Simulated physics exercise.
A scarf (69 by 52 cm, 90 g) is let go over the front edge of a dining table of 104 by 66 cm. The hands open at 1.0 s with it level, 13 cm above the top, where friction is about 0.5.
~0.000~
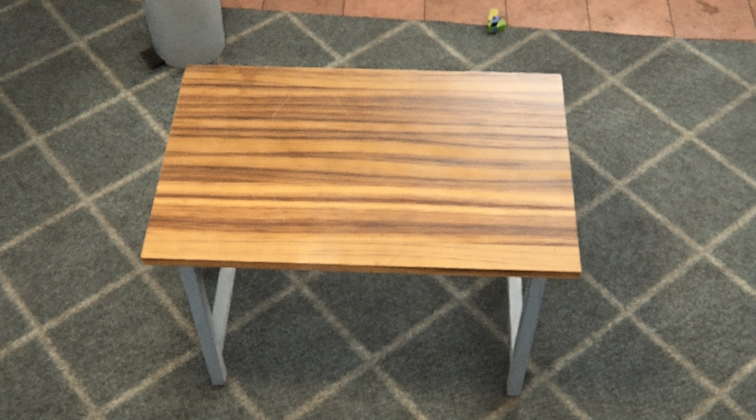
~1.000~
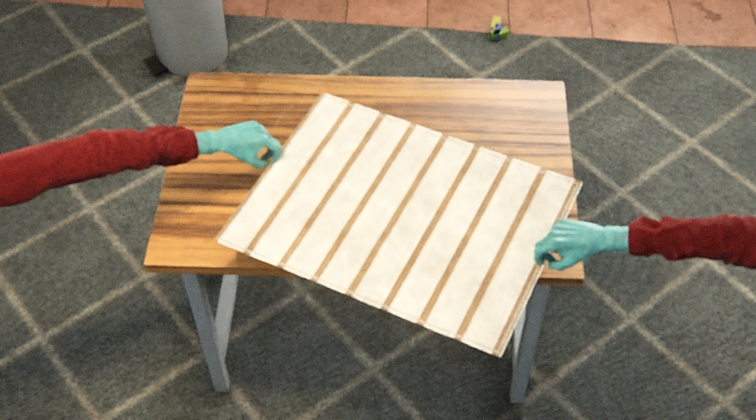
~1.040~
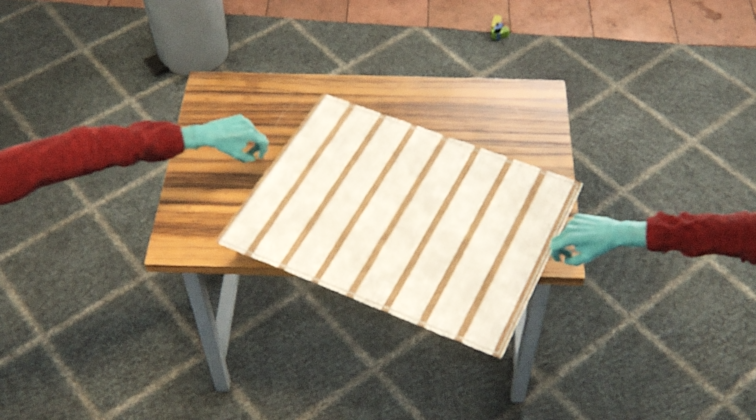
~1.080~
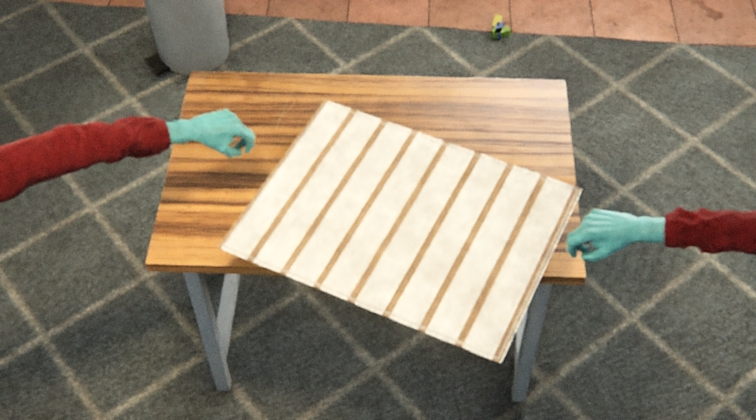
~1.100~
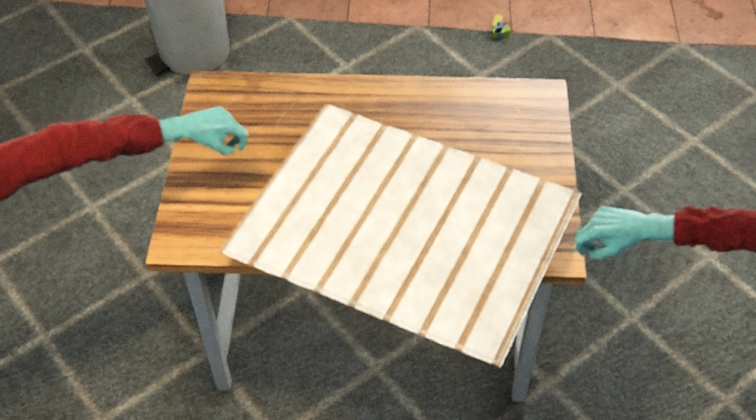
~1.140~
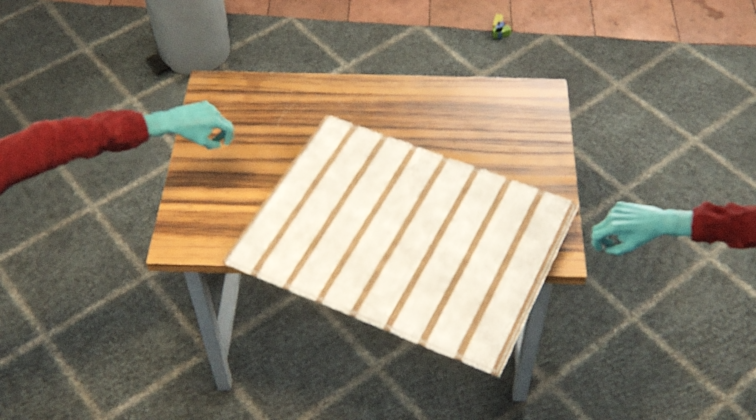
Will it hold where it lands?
Outcome: The scarf remains up there.
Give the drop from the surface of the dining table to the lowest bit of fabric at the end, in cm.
Some 30 cm.
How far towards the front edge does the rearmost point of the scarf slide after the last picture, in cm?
About 1 cm.
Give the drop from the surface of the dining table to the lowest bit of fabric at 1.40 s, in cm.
Some 28 cm.
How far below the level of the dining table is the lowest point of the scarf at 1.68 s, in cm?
Some 22 cm.
After 1.4 s, 65 % of the scarf is still over the top.
After 1.7 s, 65 % of the scarf is still over the top.
After 1.9 s, 65 % of the scarf is still over the top.
After 2.2 s, 65 % of the scarf is still over the top.
After 4.4 s, 65 % of the scarf is still over the top.
